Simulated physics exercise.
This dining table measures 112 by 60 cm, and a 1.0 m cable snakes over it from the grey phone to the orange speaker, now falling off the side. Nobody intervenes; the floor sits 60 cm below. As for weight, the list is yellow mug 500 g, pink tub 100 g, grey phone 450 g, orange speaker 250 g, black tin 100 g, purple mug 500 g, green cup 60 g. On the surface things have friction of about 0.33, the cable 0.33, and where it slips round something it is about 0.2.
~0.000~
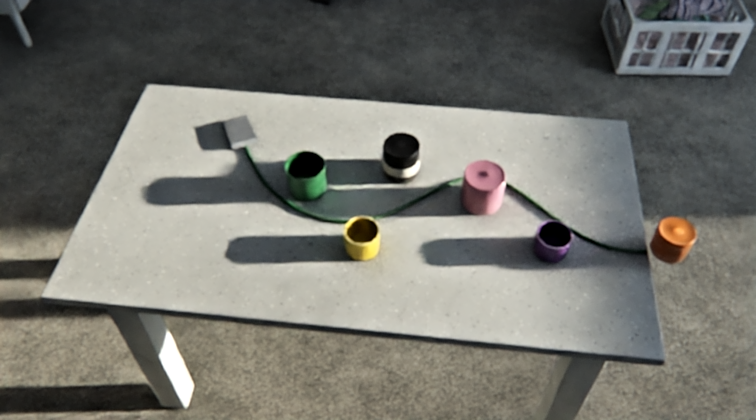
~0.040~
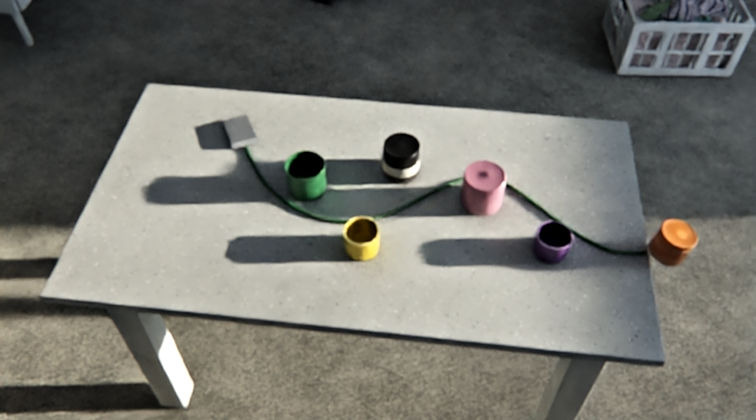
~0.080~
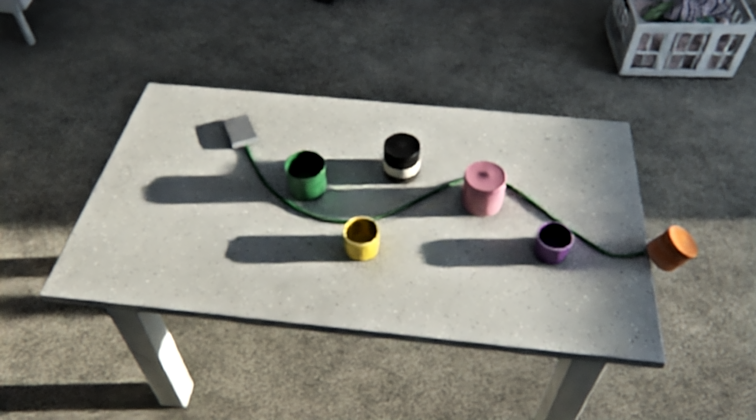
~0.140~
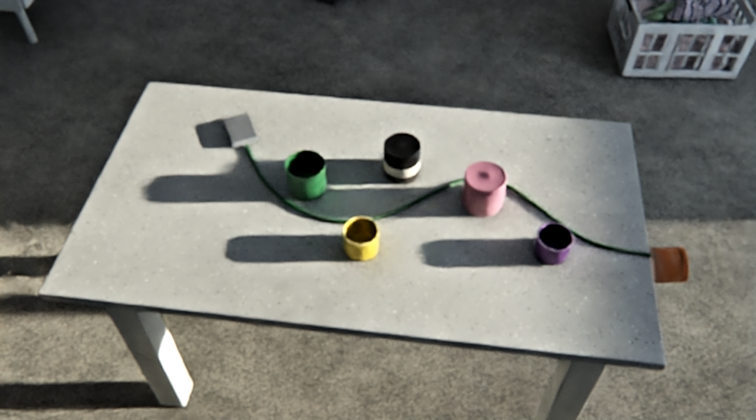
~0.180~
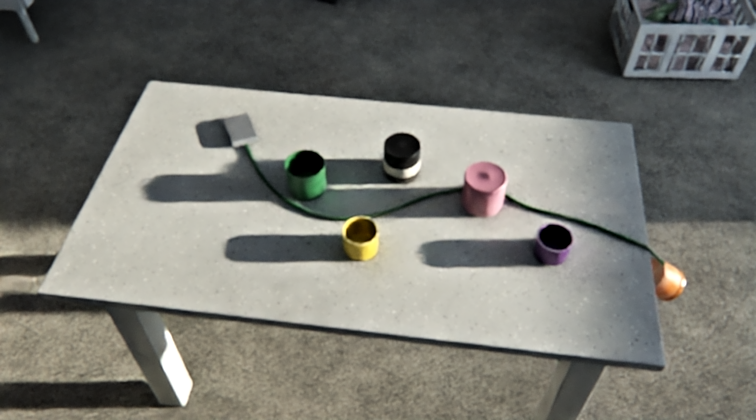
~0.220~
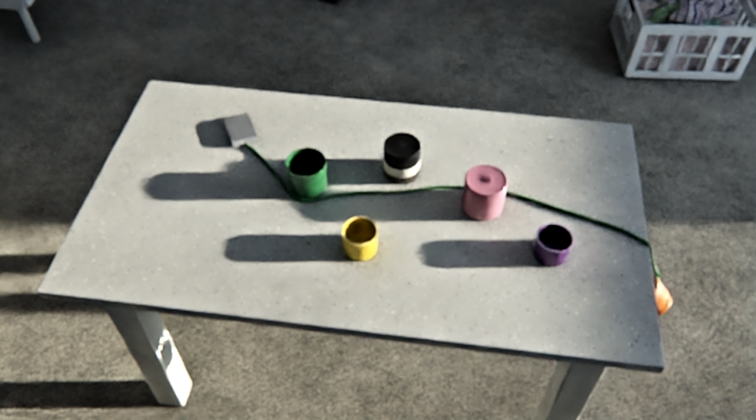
On a pale table above a grey carpet, mugs and tubs stand around a green cable linking a grey phone to an orange speaker at the right edge. The speaker tips and drops beside the table, drawing the curved cable straighter between the cups, while the containers stay nearly still.
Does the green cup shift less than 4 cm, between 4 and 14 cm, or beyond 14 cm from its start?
My guess is the movement will be considerable.
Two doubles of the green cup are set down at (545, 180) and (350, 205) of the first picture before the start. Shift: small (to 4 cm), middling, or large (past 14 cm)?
Shift 1: Minor. Shift 2: Major.
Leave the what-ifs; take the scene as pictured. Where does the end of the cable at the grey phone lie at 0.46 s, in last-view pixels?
In the last view it is close to (273, 141).
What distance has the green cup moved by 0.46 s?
By then the green cup has moved close to 30 cm.
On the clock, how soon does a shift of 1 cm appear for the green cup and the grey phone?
For the green cup it's 0.24 s, while the grey phone gets there at 0.36 s.
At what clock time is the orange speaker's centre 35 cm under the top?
Reply: Never.
By 0.5 s, the cable's tail end at (273, 141); green cup 32 cm off its start, orange speaker over the edge, pink tub 9 cm off its start.
By 0.7 s, the cable's tail end at (280, 142); green cup over the edge, orange speaker over the edge, pink tub 9 cm off its start.
By 1.0 s, the cable's tail end at (287, 144); green cup over the edge, pink tub 9 cm off its start at (492, 212), orange speaker over the edge.
By 1.2 s, the cable's tail end at (288, 144); green cup over the edge, pink tub 9 cm off its start, grey phone 7 cm off its start.
By 2.4 s, the cable's tail end at (289, 144); green cup over the edge, pink tub 9 cm off its start at (492, 212), grey phone 7 cm off its start at (271, 134), orange speaker over the edge.
